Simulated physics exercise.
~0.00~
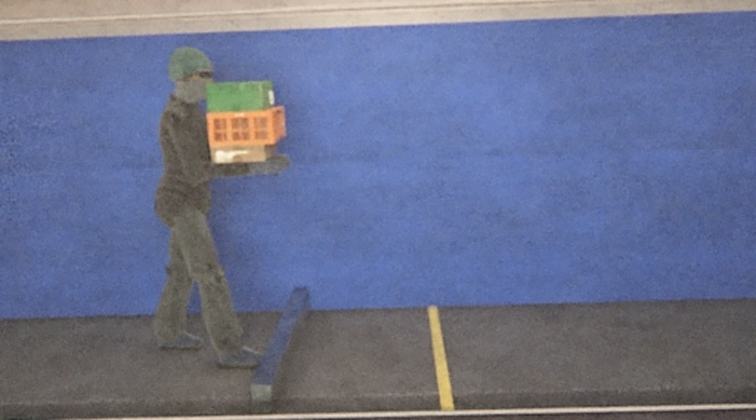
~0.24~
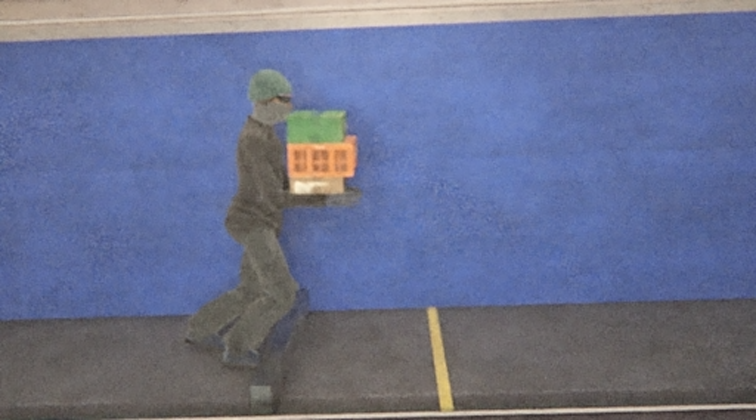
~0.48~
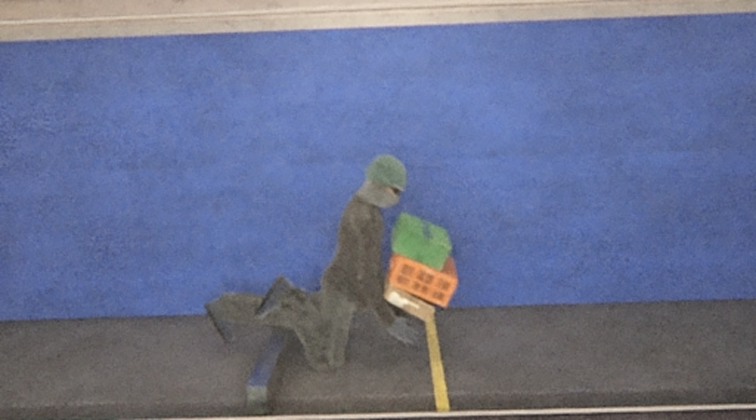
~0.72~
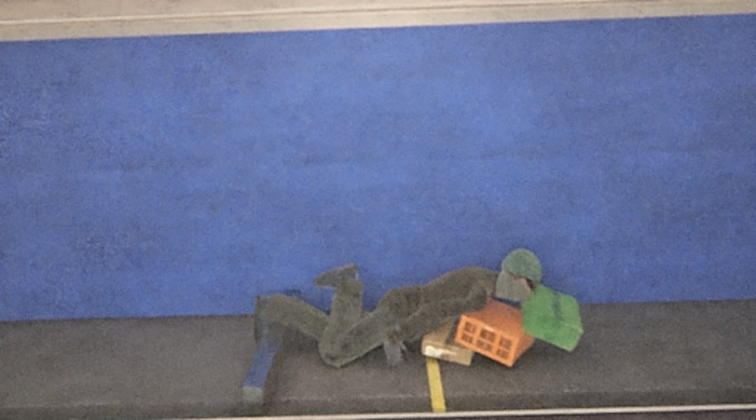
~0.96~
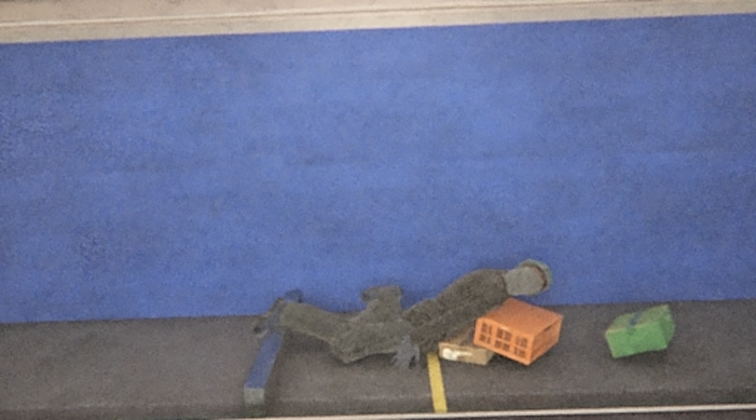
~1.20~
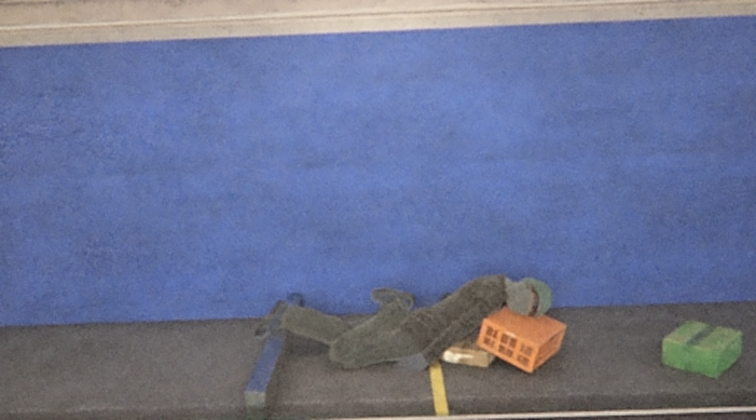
Against a blue wall on a dark floor, a figure in a green cap carrying three stacked boxes walked right, tripped at a low rail and pitched flat, spilling the boxes past the yellow line, where the green one tumbled farthest.
